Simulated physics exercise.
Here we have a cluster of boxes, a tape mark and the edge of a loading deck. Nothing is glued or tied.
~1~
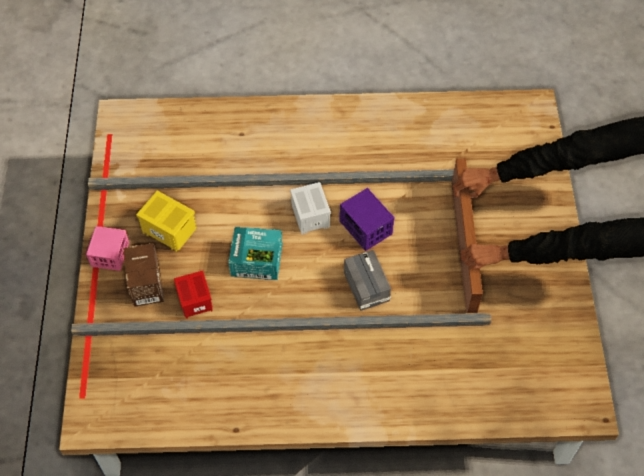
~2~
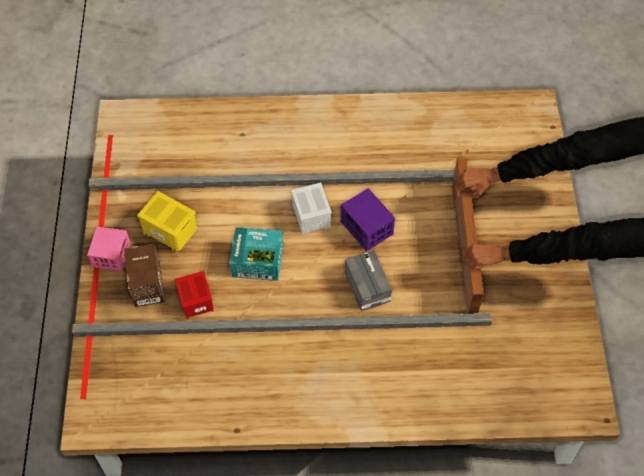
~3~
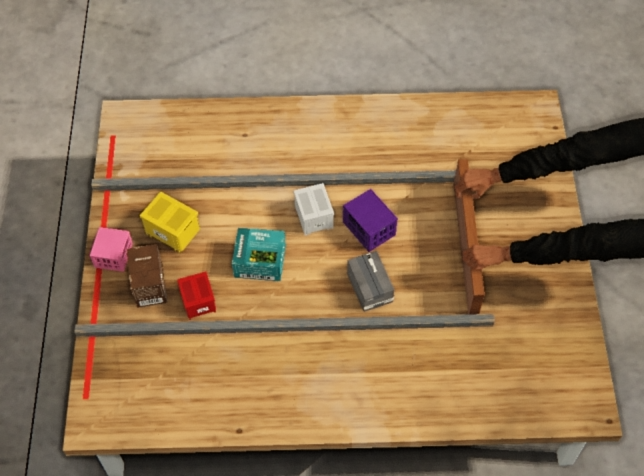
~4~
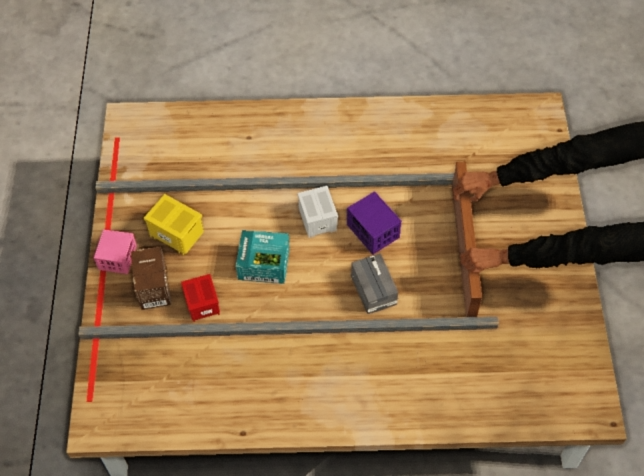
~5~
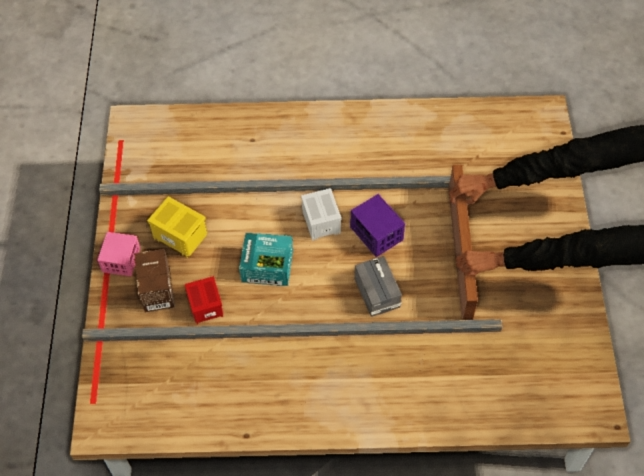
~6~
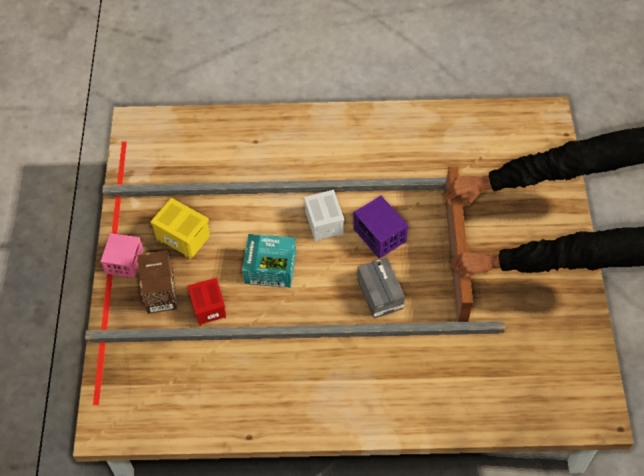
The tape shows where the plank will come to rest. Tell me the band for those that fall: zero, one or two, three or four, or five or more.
Here the number that fall off is five or more.
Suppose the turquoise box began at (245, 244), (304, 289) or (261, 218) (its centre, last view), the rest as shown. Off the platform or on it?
Place by place, it drops off; drops off; is lost.
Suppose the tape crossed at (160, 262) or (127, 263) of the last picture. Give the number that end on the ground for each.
The counts: 3 and 6.
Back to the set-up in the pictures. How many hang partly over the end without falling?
That would be 1.
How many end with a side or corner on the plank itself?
The number is 1.
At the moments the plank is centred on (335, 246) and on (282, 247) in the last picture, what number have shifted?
First 3, then 4.
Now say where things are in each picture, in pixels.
In the first picture, pink crate (108, 249); brown box (144, 275); yellow tote (168, 222); plank (466, 235); tape (97, 256).
In the second picture, brown box (145, 275); grey parcel (368, 281).
In the third picture, yellow tote (171, 223); red tote (197, 296).
In the fourth picture, pink crate (116, 252); plank (466, 239).
In the fifth picture, brown box (155, 281); turquoise box (267, 259).
In the sixth picture, pink crate (122, 255); brown box (158, 282); yellow tote (182, 229); plank (458, 243); tape (111, 263).
Early on, none off yet; pink crate at rest near (122, 255); brown box at rest near (158, 282); yellow tote at rest near (182, 229).
A while later, none off yet; pink crate at rest near (122, 255); brown box at rest near (158, 282); yellow tote travelled a little near (167, 230).
Further along, one off so far; pink crate in the air near (75, 300); brown box travelled about its own width near (89, 287); yellow tote travelled well along near (82, 232).
Finally, the number that fall off is five or more; lost, purple crate, white tote, turquoise box, red tote, yellow tote, brown box and pink crate.
